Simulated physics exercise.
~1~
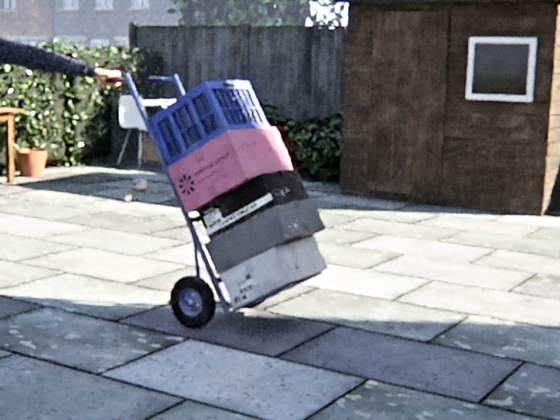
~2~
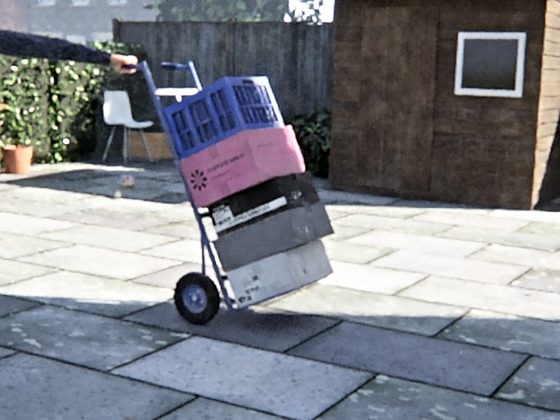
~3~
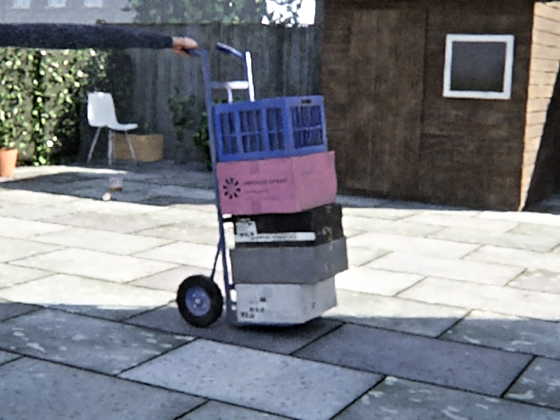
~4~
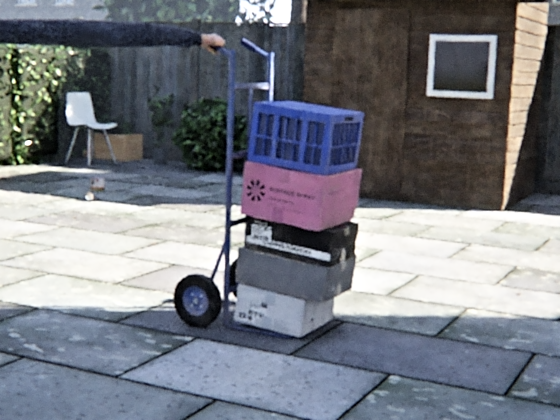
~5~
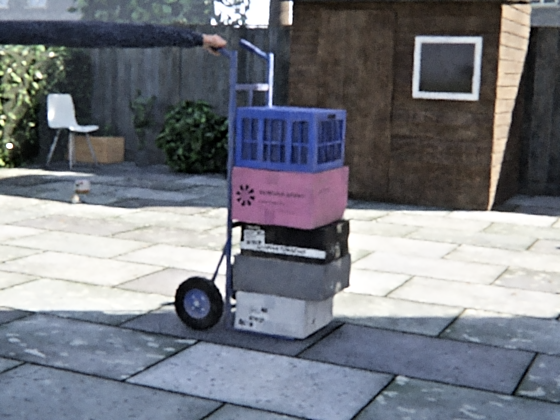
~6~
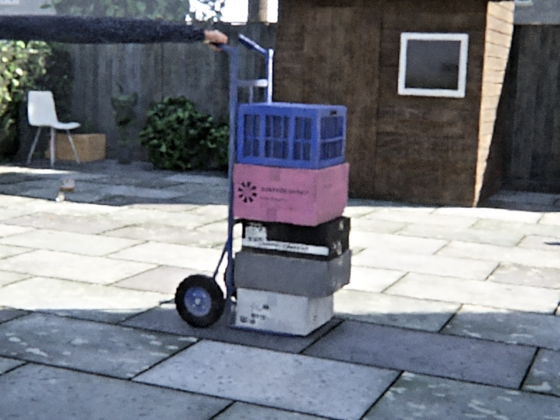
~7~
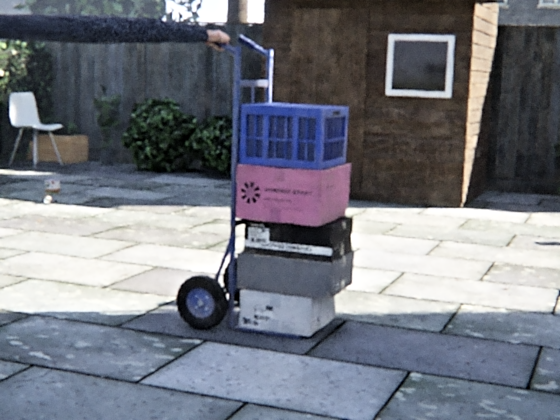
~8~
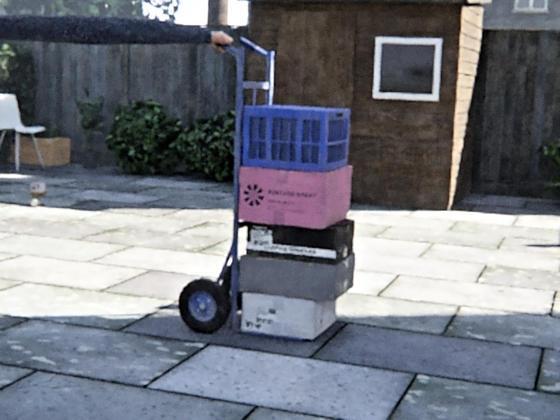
A blue two-wheeled hand truck, tilted back to the left and stacked with a blue crate above pink, black, grey and white boxes, is swung upright by an outstretched arm; the load rocks slightly, then settles, still stacked, as the hand keeps hold of the truck.
